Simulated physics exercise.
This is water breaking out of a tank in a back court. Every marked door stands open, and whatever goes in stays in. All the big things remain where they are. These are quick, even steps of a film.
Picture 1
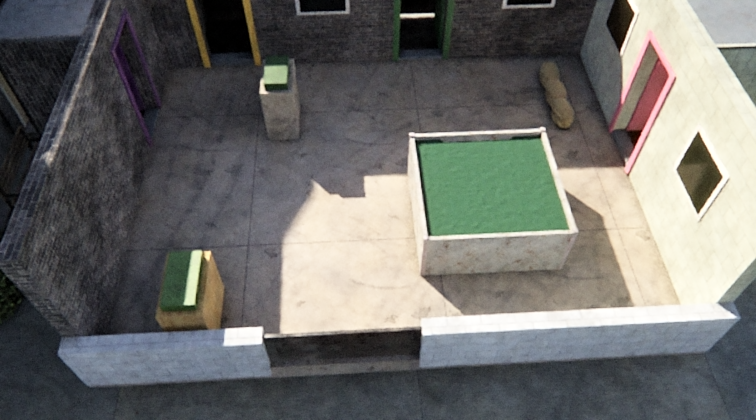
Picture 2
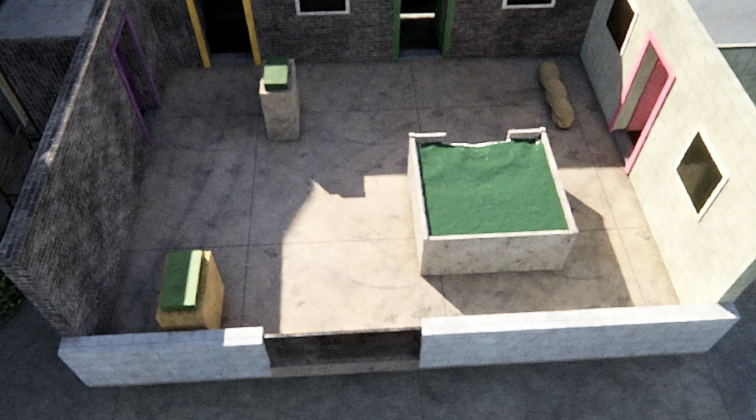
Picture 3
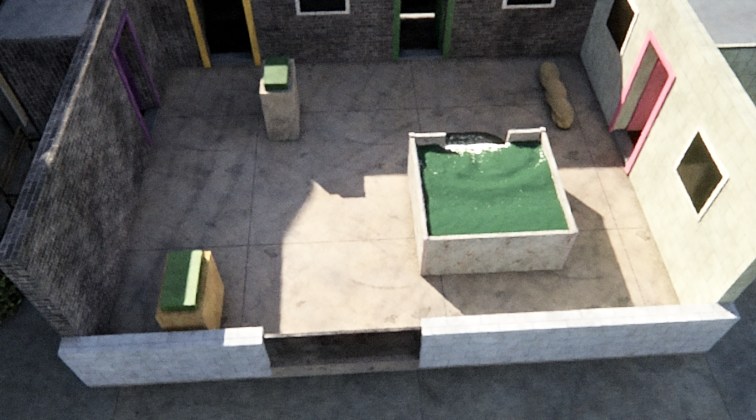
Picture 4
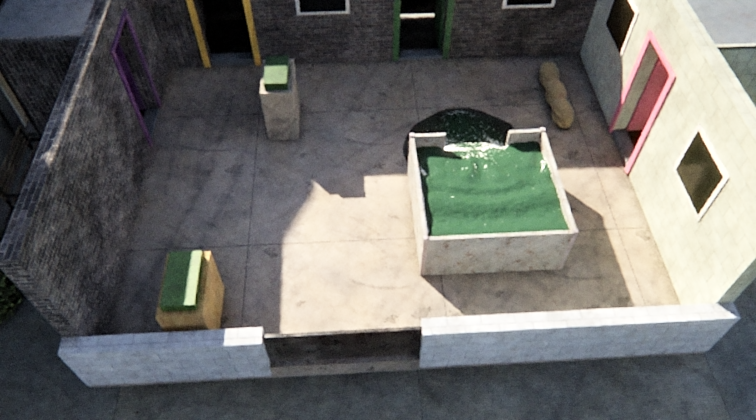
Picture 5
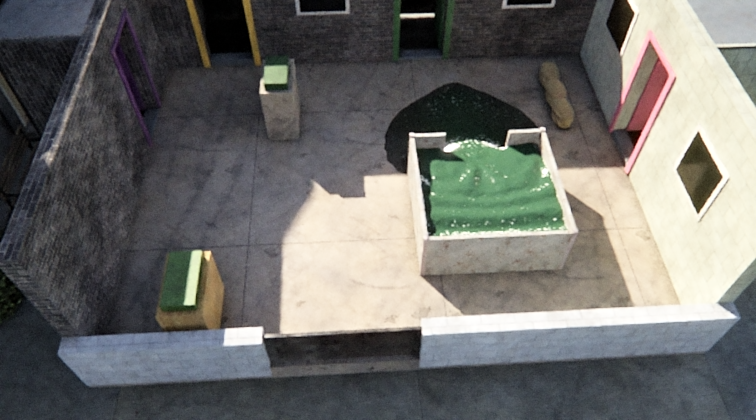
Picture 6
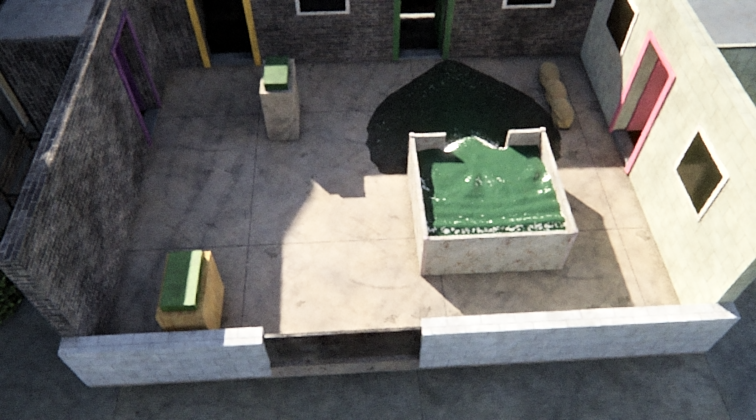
At first, an open tank filled with green liquid stands whole and still in a walled back court. A gap opens in its far side, and the liquid dips there and pours out through it. A dark pool spreads steadily across the paving behind the tank, while the surface inside ripples and sinks.
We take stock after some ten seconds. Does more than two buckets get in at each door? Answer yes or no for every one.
Pink door: No, yellow door: No, purple door: Yes, green door: Yes.
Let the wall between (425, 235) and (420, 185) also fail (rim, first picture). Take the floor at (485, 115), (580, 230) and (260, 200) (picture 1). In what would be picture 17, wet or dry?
Taken in turn they're unwetted, unwetted and swamped.
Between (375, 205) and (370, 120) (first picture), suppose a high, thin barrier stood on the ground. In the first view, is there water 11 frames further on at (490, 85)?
That spot would be inundated.
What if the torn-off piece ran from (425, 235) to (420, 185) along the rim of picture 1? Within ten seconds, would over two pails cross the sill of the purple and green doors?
Then: The purple one takes more; the green one stays under.
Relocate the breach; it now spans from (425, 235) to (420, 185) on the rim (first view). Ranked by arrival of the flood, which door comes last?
It's the one in pink that comes last.
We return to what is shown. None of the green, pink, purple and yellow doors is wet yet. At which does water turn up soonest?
Looks like the green-painted one.
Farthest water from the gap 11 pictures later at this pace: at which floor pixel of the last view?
Best guess: Near (240, 70).
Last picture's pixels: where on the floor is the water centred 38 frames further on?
About (436, 155).
A moment on, water covers 25 % of the floor; the pink door not reached, the yellow door not reached, the purple door not reached, the green door over two buckets in.
Next, water covers 30 % of the floor; the pink door wet at the sill, nothing in, the yellow door wet at the sill, nothing in, the purple door not reached, the green door far over two buckets in.
Then, water covers 40 % of the floor; the pink door wet at the sill, nothing in, the yellow door wet at the sill, nothing in, the purple door wet at the sill, nothing in, the green door far over two buckets in.
Later, water covers 65 % of the floor; the pink door wet at the sill, nothing in, the yellow door wet at the sill, nothing in, the purple door over two buckets in, the green door far over two buckets in.
In the end, water covers 95 % of the floor; the pink door wet at the sill, nothing in, the yellow door wet at the sill, nothing in, the purple door far over two buckets in, the green door far over two buckets in.
